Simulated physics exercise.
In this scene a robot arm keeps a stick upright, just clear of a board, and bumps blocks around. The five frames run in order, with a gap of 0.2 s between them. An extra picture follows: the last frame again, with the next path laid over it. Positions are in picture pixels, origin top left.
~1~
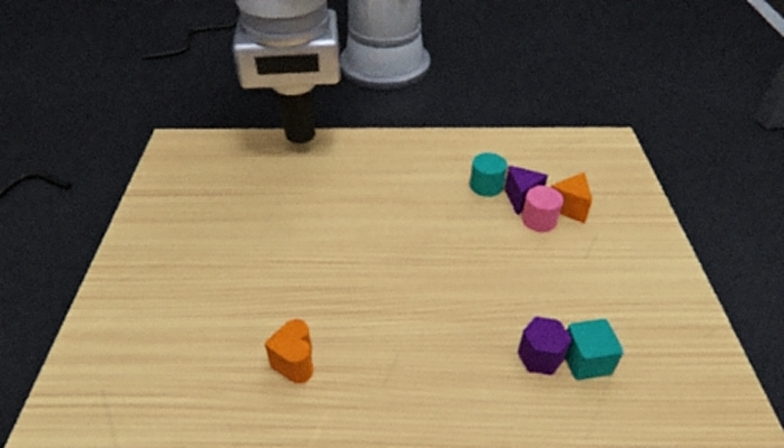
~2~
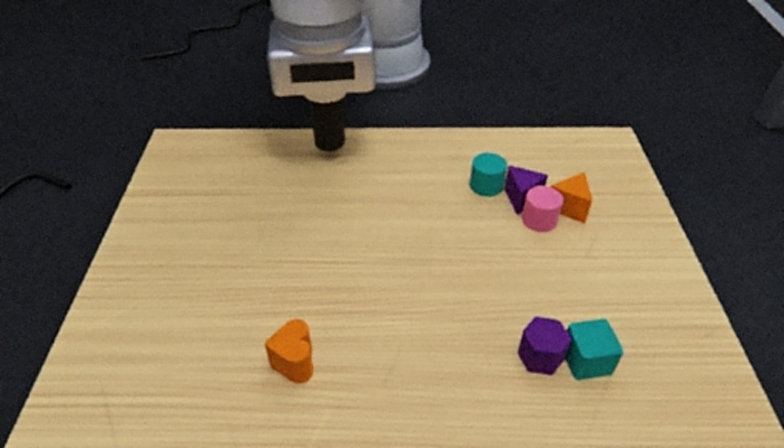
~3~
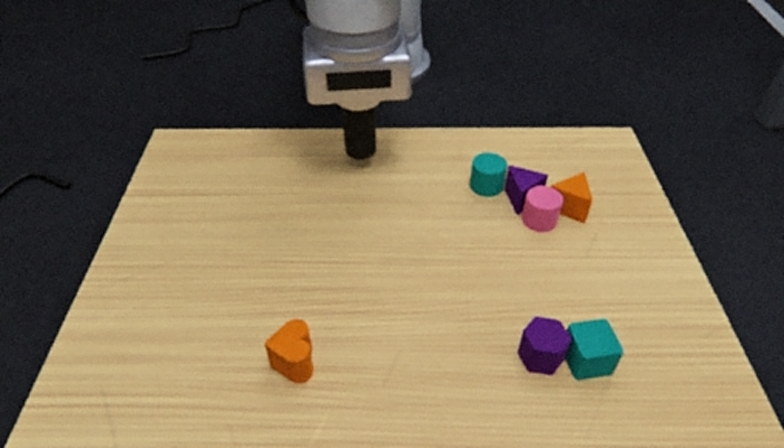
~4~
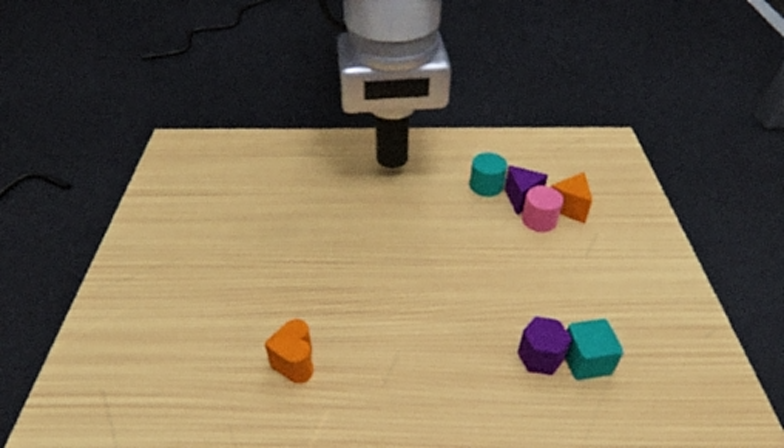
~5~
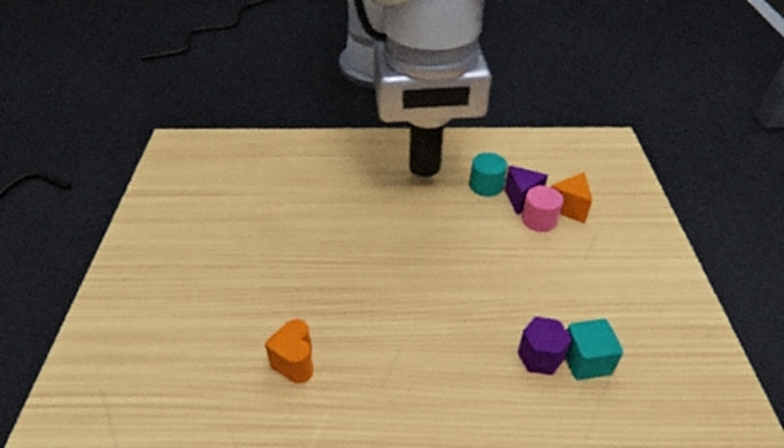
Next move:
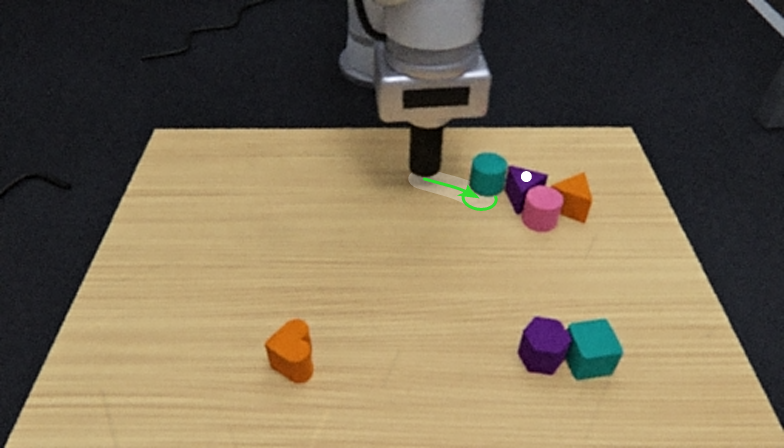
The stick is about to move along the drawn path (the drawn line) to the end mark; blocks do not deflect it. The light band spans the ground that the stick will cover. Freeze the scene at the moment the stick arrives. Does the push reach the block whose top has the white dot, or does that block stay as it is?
It leaves its spot.
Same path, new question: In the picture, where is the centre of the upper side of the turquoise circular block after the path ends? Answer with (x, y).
The spot you're after is about (510, 163) in the image.
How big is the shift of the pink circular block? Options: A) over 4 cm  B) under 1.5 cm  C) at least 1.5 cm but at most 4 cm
B - under 1.5 cm.
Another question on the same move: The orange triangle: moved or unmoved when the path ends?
It is still where it was.
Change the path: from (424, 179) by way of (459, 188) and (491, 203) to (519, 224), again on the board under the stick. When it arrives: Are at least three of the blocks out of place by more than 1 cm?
I believe so.
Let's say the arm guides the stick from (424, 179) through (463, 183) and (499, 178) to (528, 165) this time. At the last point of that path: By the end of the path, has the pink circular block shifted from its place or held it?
That block remains where it is.
Drawn move, from (424, 179) by way of (453, 187) to (480, 198); the dot is on the purple triangle.
The first path, step by step. Halfway along, stick at (454, 175); nothing pushed yet.
At the end, stick at (481, 186); turquoise circular block at (510, 163); purple triangle at (538, 174), turned 50° clockwise; pink circular block still; orange triangle still.
